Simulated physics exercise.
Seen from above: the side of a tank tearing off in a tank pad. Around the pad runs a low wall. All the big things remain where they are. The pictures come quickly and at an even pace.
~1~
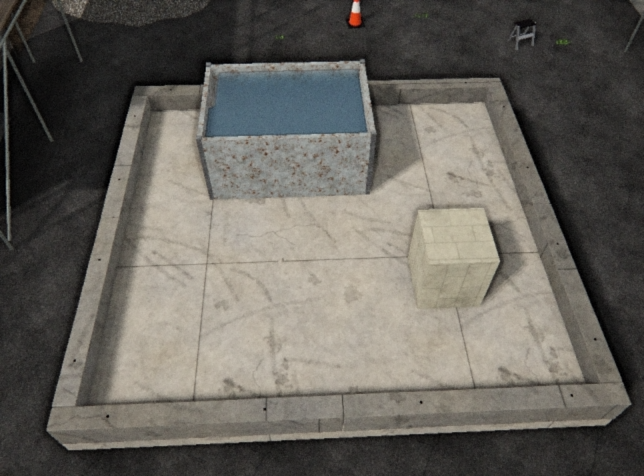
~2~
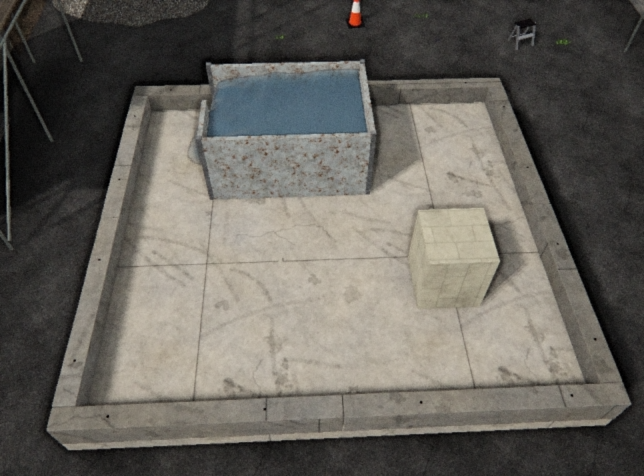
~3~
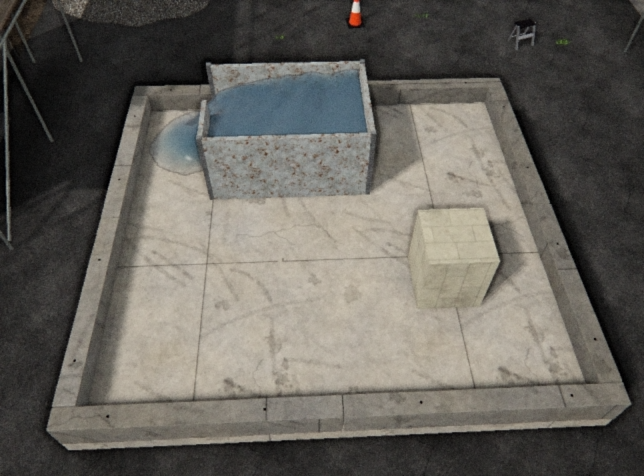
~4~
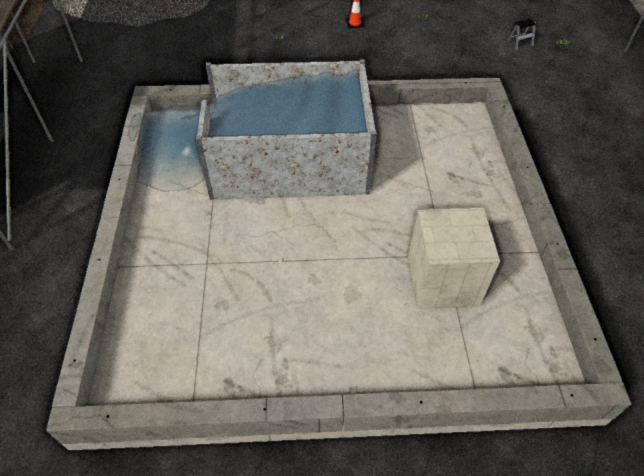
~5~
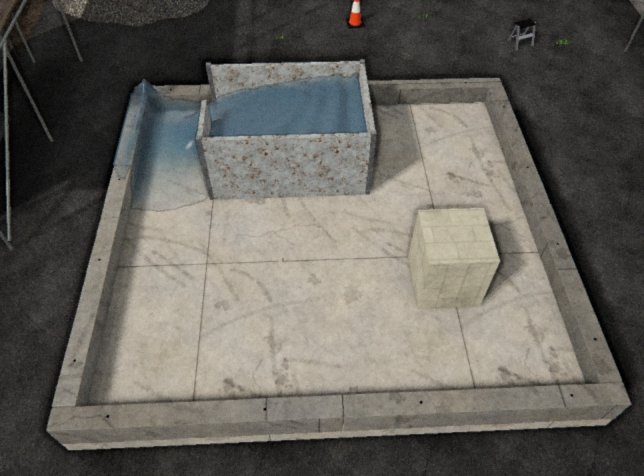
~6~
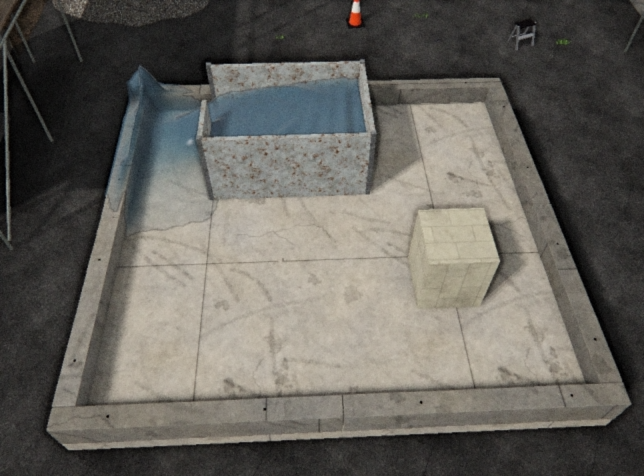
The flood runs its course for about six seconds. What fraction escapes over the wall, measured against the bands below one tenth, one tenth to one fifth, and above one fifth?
Major, beyond a fifth.
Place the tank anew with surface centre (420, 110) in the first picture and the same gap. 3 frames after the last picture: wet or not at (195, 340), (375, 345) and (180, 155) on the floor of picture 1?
Taking the three spots as listed, I'd say no flooding, then no flooding, then flooding.
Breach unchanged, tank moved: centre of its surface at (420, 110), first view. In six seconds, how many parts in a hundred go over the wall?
10 %.
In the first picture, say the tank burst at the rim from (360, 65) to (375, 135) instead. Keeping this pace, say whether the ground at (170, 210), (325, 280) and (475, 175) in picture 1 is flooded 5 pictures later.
Spared, spared, soaked.
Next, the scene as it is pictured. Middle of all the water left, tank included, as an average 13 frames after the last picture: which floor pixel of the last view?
I'd point to (248, 180).
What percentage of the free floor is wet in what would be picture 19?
That works out at 50 %.
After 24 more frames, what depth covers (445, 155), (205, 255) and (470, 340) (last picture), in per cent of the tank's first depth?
Depths of roughly 0, 4 and 6 per cent.
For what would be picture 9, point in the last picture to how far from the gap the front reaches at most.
Near (104, 337).
A moment on, water covers 15 % of the floor; the low wall has let 2 % over.
Next, water covers 20 % of the floor; the low wall has let 6 % over.
Then, water covers 45 % of the floor; the low wall has let 19 % over.
Later, water covers 65 % of the floor; the low wall has let 22 % over.
In the end, water covers 80 % of the floor; the low wall has let 22 % over.
